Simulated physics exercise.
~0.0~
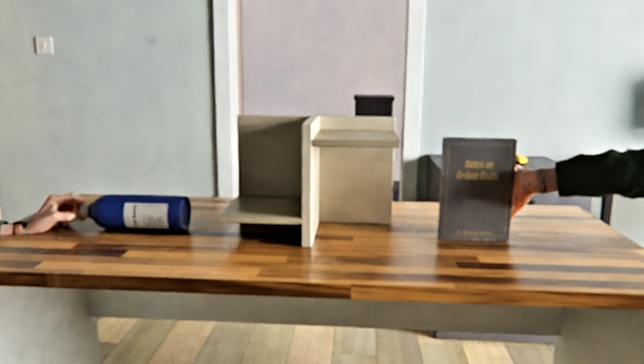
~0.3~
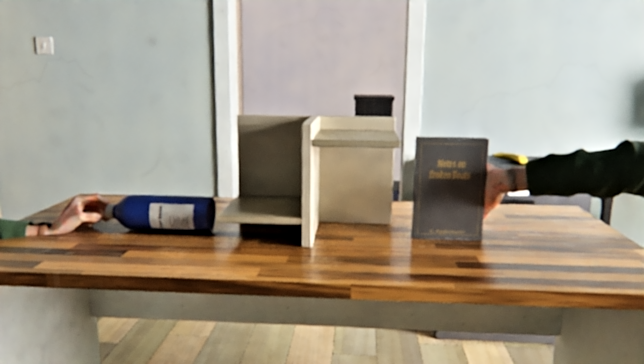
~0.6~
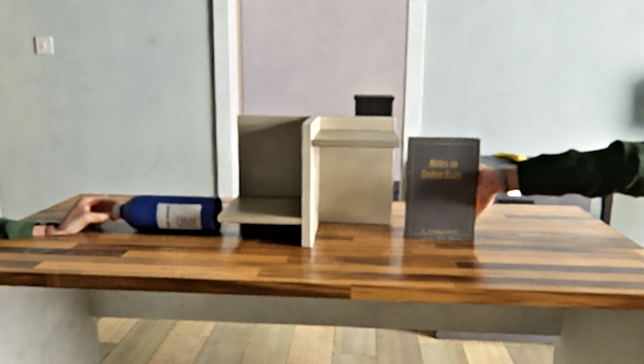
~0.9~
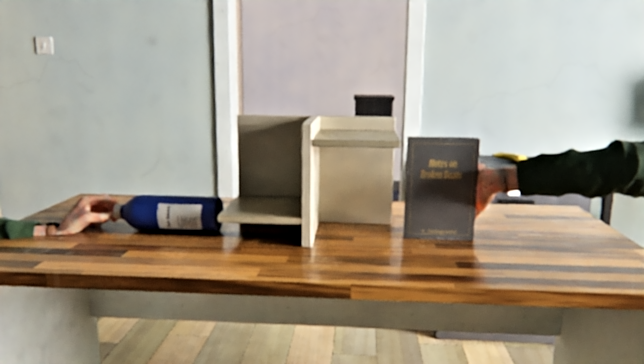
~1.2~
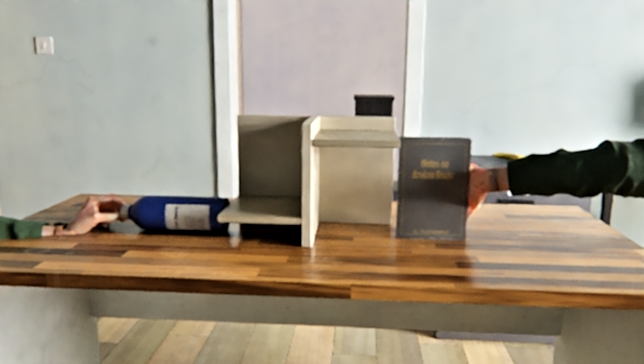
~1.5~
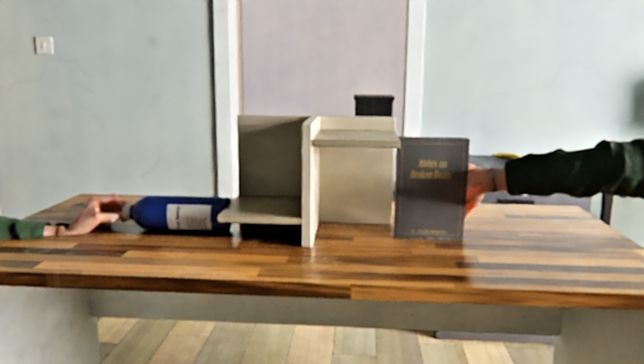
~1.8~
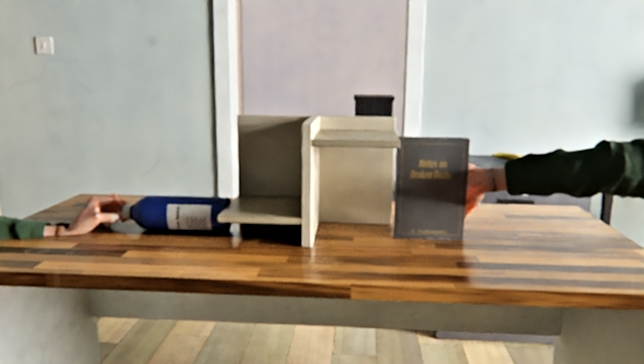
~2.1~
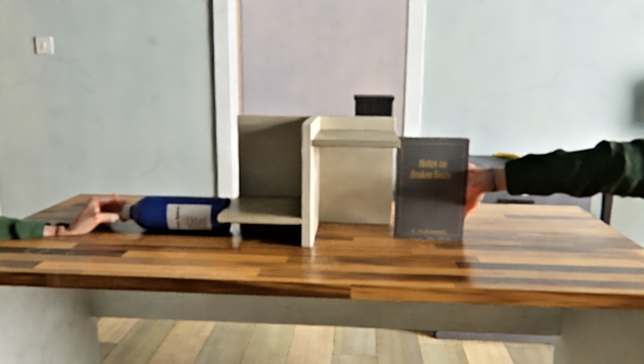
At the start, a blue bottle lies on its side at the left of a wooden table, a dark grey book stands upright at the right, and a pale shelf unit sits between them. A hand reaches in from each side, one holding the bottle and the other the book. The hands push both objects inward, the bottle sliding right and the book sliding left. After a brief pause, they nudge them slightly closer to the shelf. Finally, the bottle rests against the shelf's left edge and the book, still upright, stops at its right edge, with both hands still in place.
